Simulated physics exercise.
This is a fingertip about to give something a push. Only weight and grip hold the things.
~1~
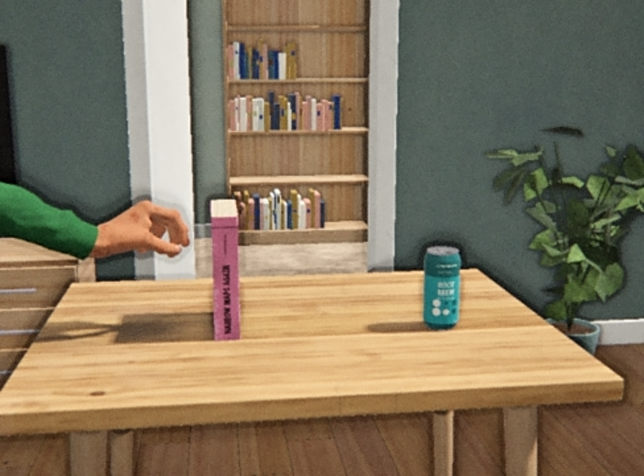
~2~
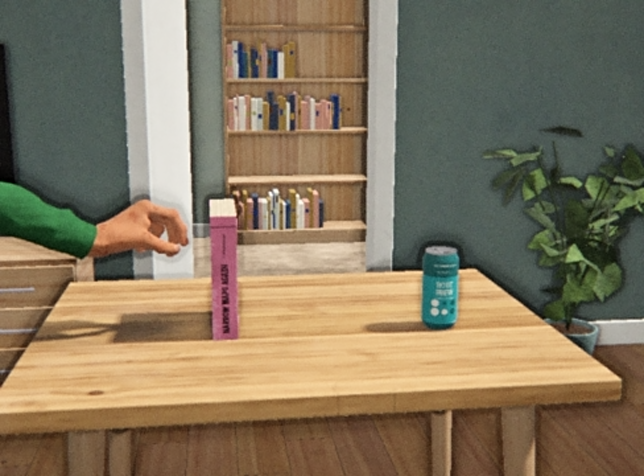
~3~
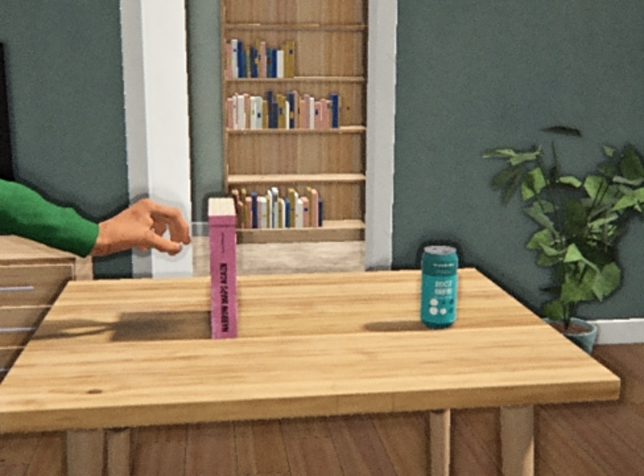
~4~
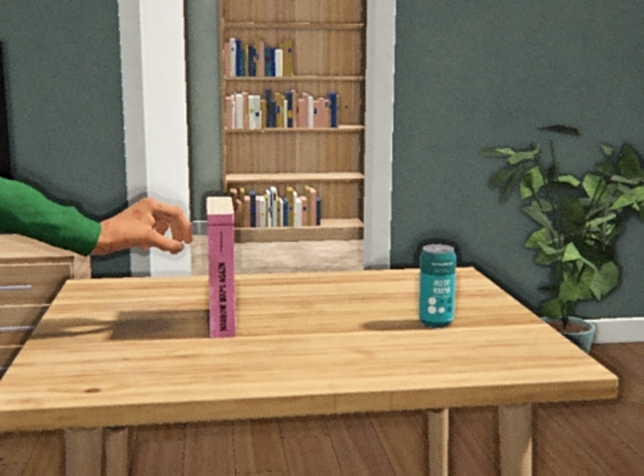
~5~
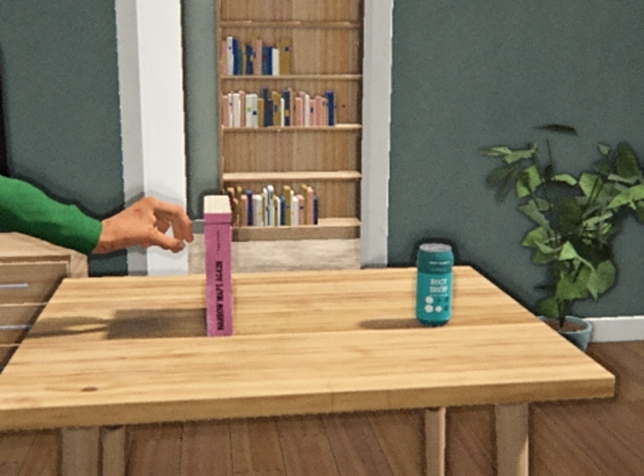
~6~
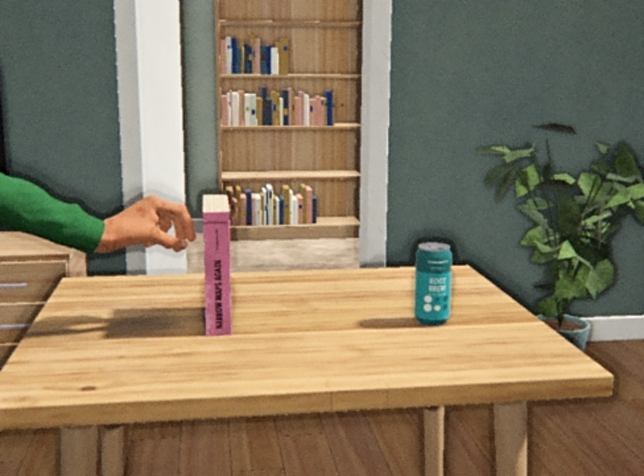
A hand in a green sleeve stays almost still beside an upright pink book on a wooden table, with a teal can to the right, while the whole view shifts very slightly and nothing is visibly pushed.
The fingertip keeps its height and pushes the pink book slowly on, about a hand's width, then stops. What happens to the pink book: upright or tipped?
The pink book falls over.
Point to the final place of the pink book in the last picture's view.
Near (297, 306).
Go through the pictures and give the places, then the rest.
The first frame shows pink book (225, 268).
The second frame shows pink book (224, 267).
The third frame shows pink book (223, 266).
The fourth frame shows pink book (221, 265).
The fifth frame shows pink book (218, 264).
The sixth frame shows pink book (217, 263).
Then, 1.00 s on from there, pink book turned 32° from how it was put near (251, 264).
Then, 1.20 s on from there, pink book on its side near (293, 304).
In the end, toppled on the table, pink book. At the end, from the last picture's camera, pink book near (298, 306).
